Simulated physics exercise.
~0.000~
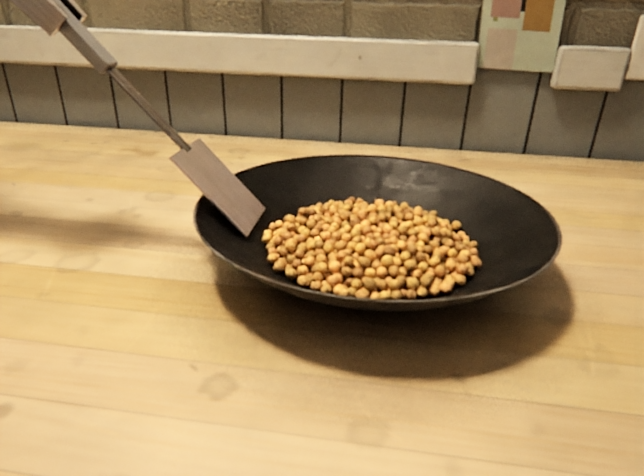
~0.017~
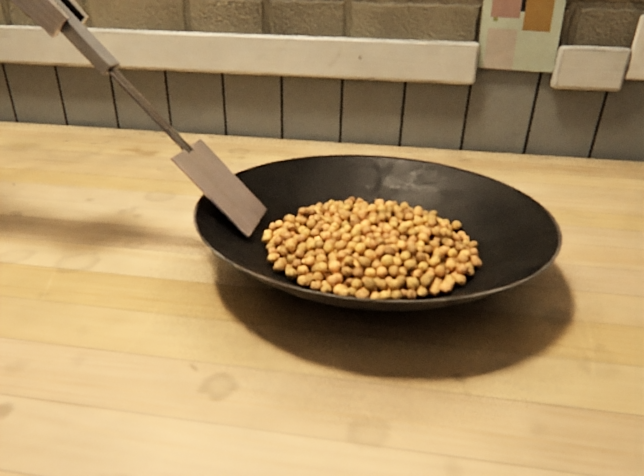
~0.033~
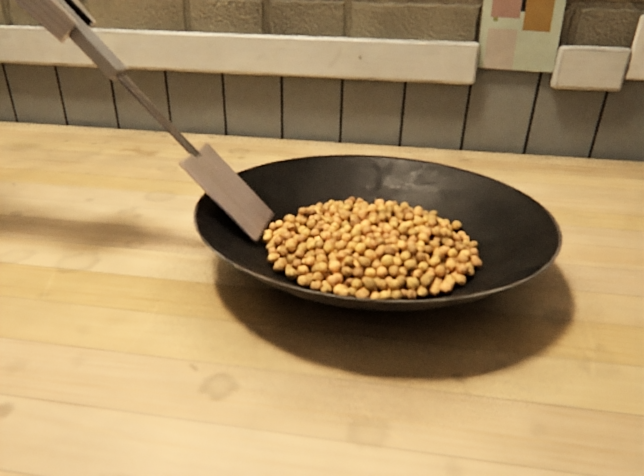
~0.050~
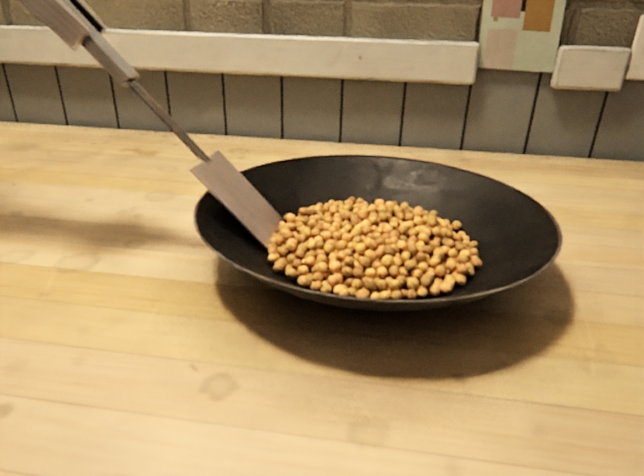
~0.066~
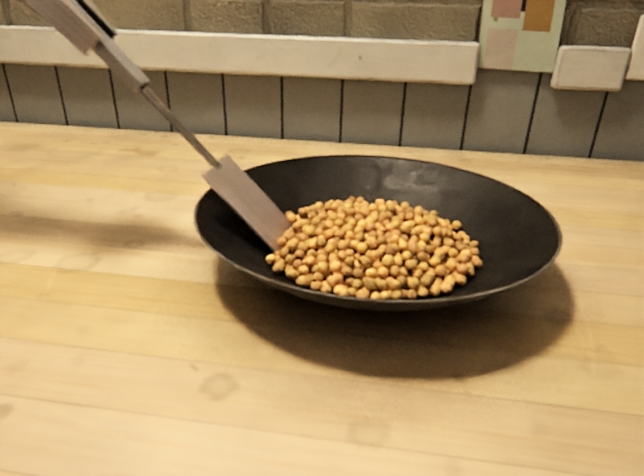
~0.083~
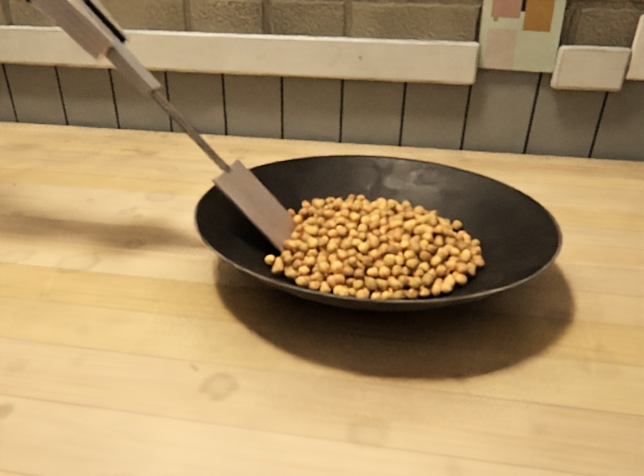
A grey robotic arm reaches in from the upper left, holding a flat, grey-brown turner at the left side of a black wok heaped with golden-tan chickpeas. The wok sits on a pale wooden table before grey panelling and brickwork, seen from slightly above by a still camera. The turner slides slowly down and rightward into the pile's left edge, nudging nearby chickpeas slightly right.
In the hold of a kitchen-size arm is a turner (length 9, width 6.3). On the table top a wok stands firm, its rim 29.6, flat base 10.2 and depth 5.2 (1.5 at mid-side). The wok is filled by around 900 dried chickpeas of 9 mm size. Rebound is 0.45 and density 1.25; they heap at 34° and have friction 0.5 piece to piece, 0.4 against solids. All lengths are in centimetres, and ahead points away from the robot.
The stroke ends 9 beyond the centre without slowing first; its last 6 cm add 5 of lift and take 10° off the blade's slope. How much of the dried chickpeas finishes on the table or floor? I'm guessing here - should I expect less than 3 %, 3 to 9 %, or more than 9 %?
You should expect 3 to 9 %.
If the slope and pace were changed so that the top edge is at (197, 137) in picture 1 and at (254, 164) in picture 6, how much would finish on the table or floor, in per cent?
Close to 10 in a hundred.
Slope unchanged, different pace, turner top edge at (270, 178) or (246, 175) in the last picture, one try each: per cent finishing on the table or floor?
20 % and 10 %.
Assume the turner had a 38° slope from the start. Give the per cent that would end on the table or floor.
Some 5 in a hundred.
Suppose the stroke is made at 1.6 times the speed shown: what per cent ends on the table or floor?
About 15 per cent.
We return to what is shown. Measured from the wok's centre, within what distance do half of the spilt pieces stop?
About 28 centimetres.
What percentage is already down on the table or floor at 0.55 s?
It is near 6 percent.
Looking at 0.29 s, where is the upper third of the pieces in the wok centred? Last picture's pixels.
The middle sits at approx. (456, 228).
After 0.19 s, sloping 47°, highest piece 4 above the table; 900 in the wok.
After 0.29 s, sloping 44°, highest piece 6 above the table; 900 in the wok.
After 0.55 s, sloping 37°, highest piece 6 above the table; 850 in the wok, 48 on the table or floor, 2 on the blade or in flight.
After 1.60 s, sloping 37°, highest piece 5 above the table; 850 in the wok, 50 on the table or floor.
At rest, 850 in the wok, 50 on the table or floor. That is 6 % on the table or floor.
